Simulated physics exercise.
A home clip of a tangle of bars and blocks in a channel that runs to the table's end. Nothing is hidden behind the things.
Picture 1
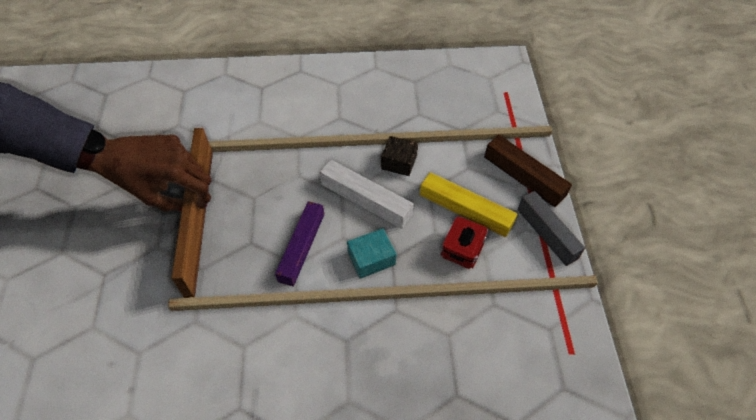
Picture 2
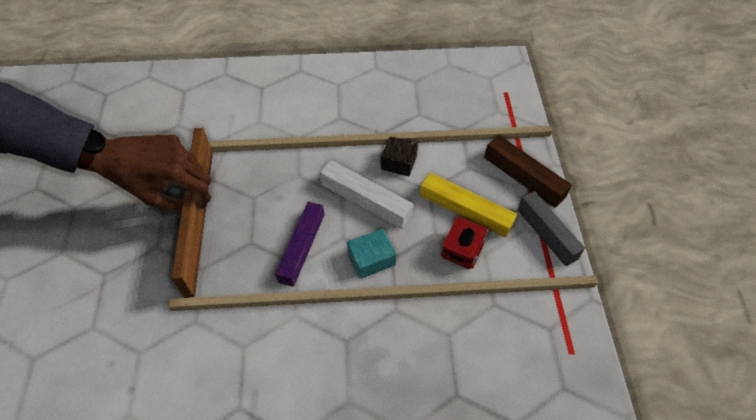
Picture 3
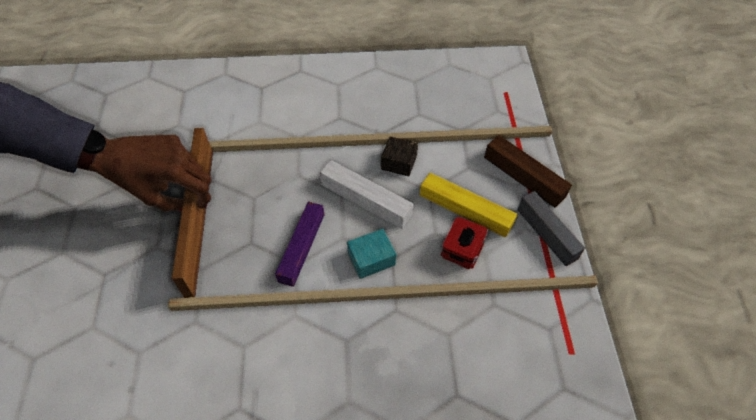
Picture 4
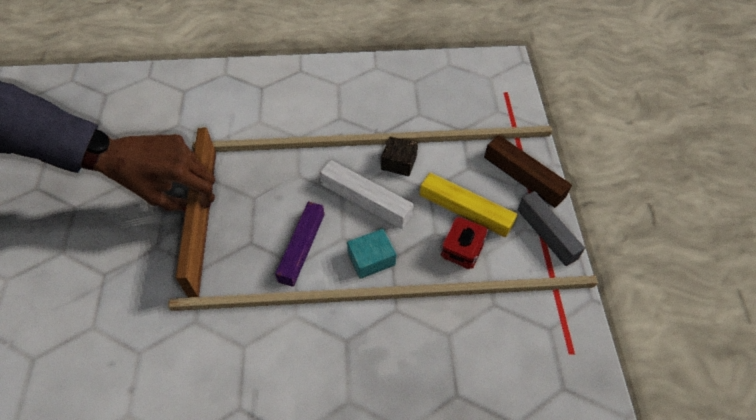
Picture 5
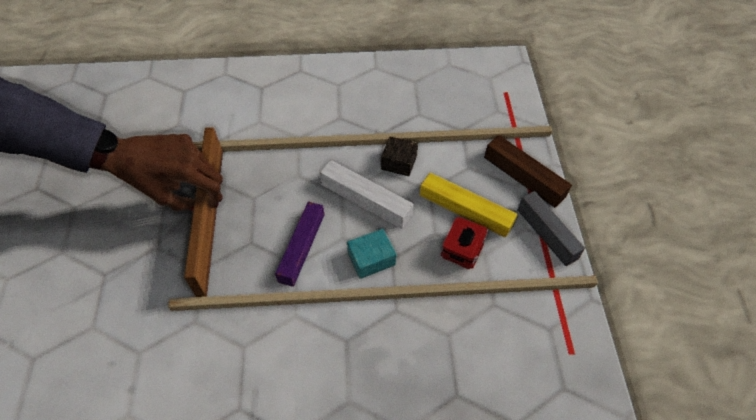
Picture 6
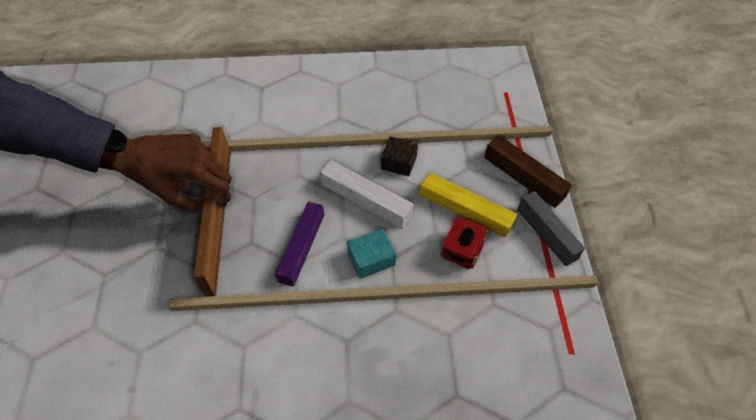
A hand in a dark sleeve, gripping an upright wooden board at the left, stays still at first and then slides it slightly rightward between two thin rails on a hexagon-patterned tabletop, viewed from above by a steady camera. Ahead lie purple and white bars, black and turquoise blocks, a yellow bar, a red case, and brown and grey bars near a red line. None of these pieces moves, and the board touches none.
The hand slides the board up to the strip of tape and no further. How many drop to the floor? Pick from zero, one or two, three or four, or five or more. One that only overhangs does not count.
Here the number that fall off is three or four.
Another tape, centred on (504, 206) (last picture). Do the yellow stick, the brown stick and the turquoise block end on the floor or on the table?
The yellow stick stays on, the brown stick falls, the turquoise block is kept.
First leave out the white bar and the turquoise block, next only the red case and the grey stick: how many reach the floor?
First 2, then 2.
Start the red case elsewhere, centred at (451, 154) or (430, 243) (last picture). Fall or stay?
The red case falls; tumbles off.
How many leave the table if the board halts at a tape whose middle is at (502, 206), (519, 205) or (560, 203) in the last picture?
It would be 1, 3 and 7.
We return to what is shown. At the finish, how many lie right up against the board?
The number is 2.
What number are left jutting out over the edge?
That would be 2.
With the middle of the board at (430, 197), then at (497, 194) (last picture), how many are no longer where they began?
The counts are 6 and 8.
Soon after, none off yet; grey stick at rest near (550, 228); brown stick at rest near (526, 170); yellow stick at rest near (467, 205).
In the end, the number that fall off is three or four; gone, red case, yellow stick, brown stick and grey stick.
